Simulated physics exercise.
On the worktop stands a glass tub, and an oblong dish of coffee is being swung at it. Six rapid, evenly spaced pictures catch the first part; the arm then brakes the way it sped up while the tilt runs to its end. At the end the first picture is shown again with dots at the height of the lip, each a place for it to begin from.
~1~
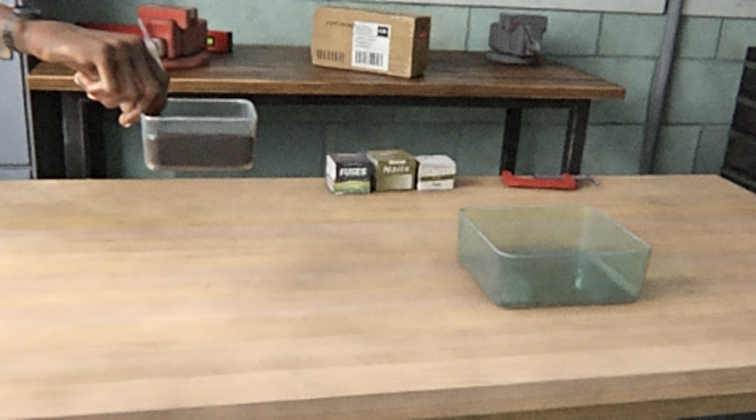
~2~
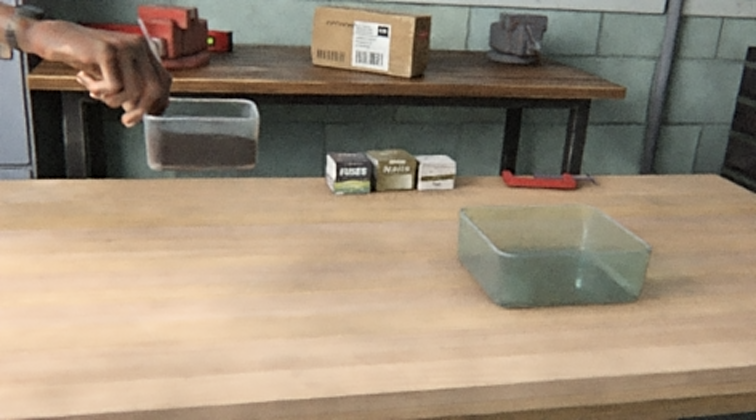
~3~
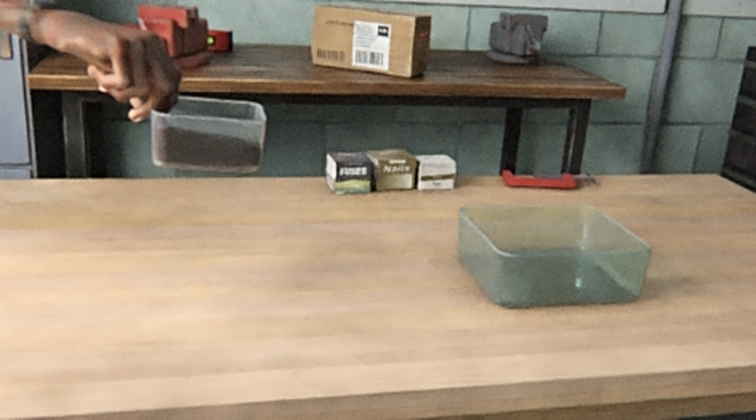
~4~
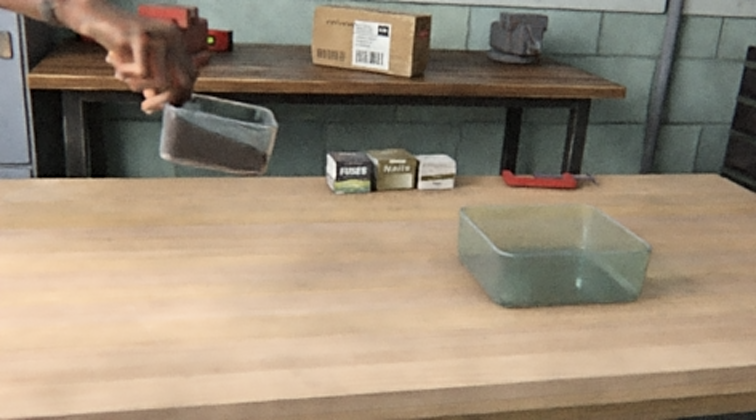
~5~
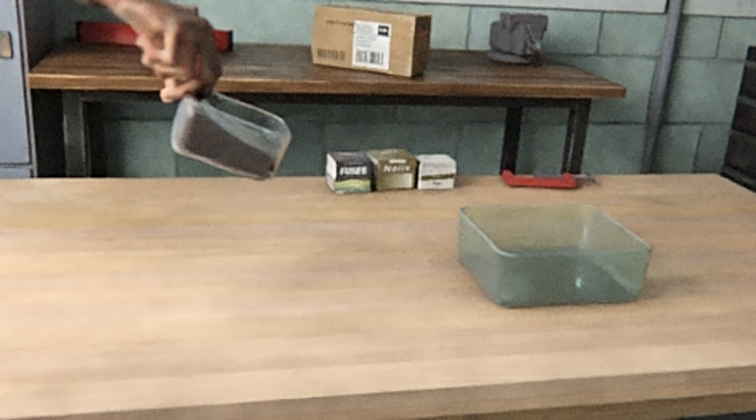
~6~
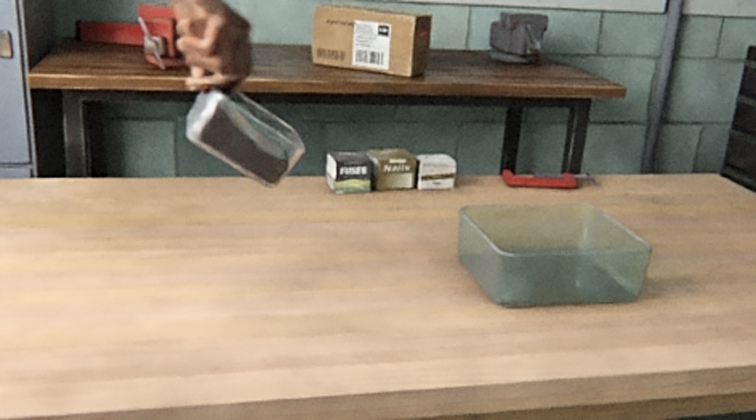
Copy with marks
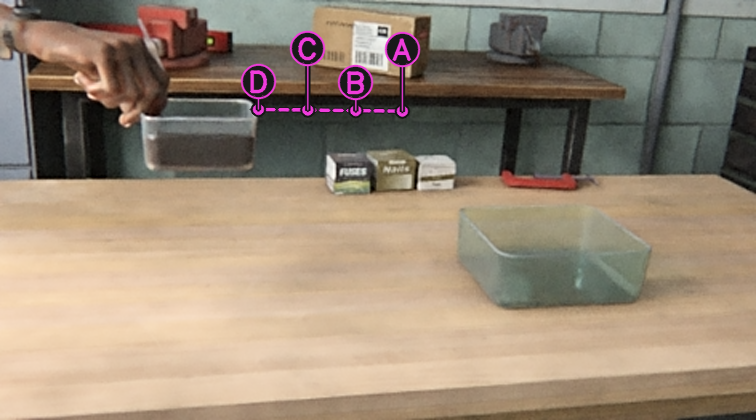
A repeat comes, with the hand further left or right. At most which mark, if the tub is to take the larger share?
C is the one.
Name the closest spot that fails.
Spot D.
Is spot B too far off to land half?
No, that is safe.
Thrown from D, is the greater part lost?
Yes.
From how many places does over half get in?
Three of them.
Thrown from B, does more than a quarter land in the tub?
Yes, it does.
In magenta, A at (402, 111); B at (355, 110); C at (307, 110); D at (258, 109).
With A, about 89 % lands in the tub, 6 % falls short and 5 % goes beside or beyond.
With B, about 68 % lands in the tub, 7 % falls short and 24 % goes beside or beyond.
With C, about 62 % lands in the tub, 23 % falls short and 15 % goes beside or beyond.
With D, about 12 % lands in the tub, 80 % falls short and 8 % goes beside or beyond.
